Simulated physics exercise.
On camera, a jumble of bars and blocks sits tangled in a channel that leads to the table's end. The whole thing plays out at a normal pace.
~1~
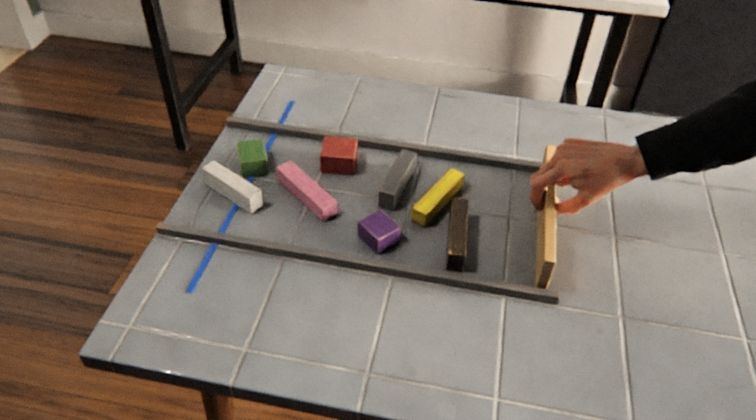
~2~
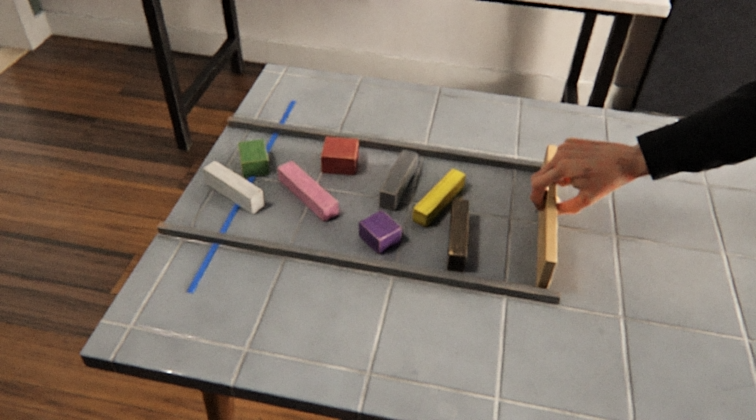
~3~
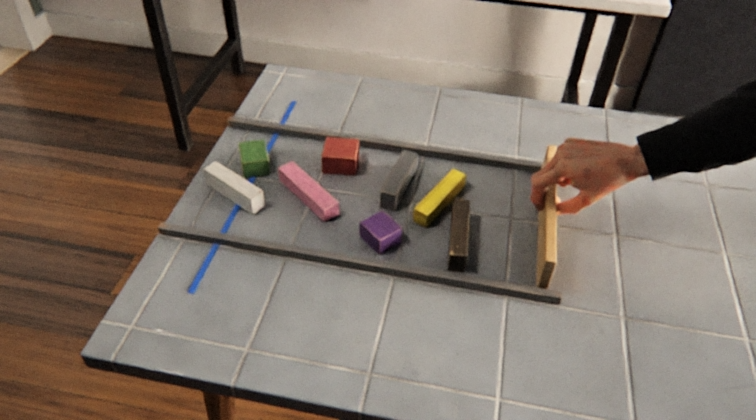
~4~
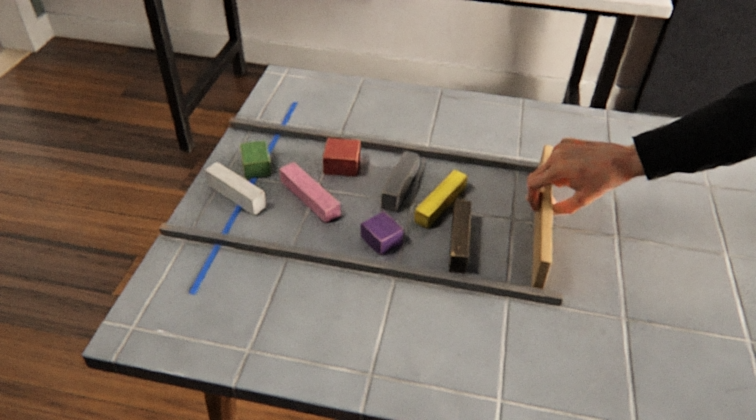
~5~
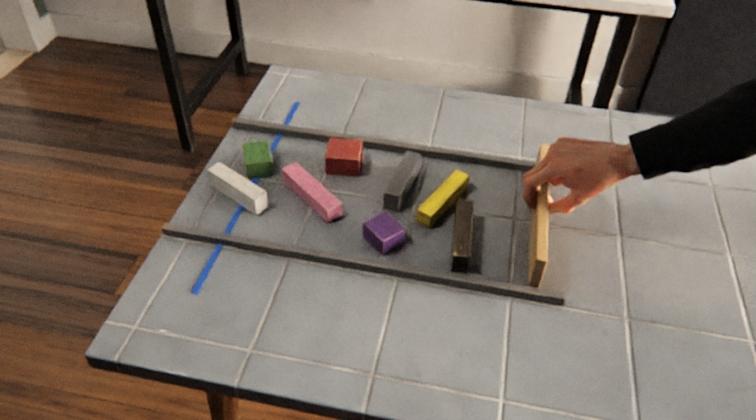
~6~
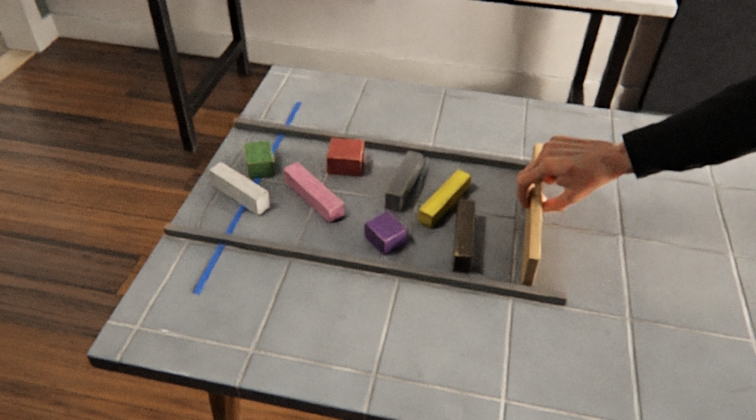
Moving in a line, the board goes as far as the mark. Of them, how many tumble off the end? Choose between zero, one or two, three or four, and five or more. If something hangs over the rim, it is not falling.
The count is one or two.
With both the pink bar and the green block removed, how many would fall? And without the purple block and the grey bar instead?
The number is 0 for the first case and 0 for the second.
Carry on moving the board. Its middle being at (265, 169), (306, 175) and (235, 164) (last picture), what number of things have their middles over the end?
2, 0 and 4.
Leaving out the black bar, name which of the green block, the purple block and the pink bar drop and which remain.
Result - green block: Gone; purple block: Up; pink bar: Up.
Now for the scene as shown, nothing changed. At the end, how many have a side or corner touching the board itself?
The number is 2.
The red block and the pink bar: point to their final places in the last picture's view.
They finish at roughly (232, 132) and (201, 172) respectively.
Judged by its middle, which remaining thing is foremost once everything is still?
It's the pink bar.
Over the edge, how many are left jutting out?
The total comes out at 2.
Early on, none off yet; white bar at rest near (239, 188); green block at rest near (260, 159); pink bar at rest near (313, 191).
A while later, none off yet; white bar at rest near (239, 188); green block moving near (256, 159); pink bar travelled a little near (278, 182).
Finally, the number that fall off is one or two; lost, green block and white bar.
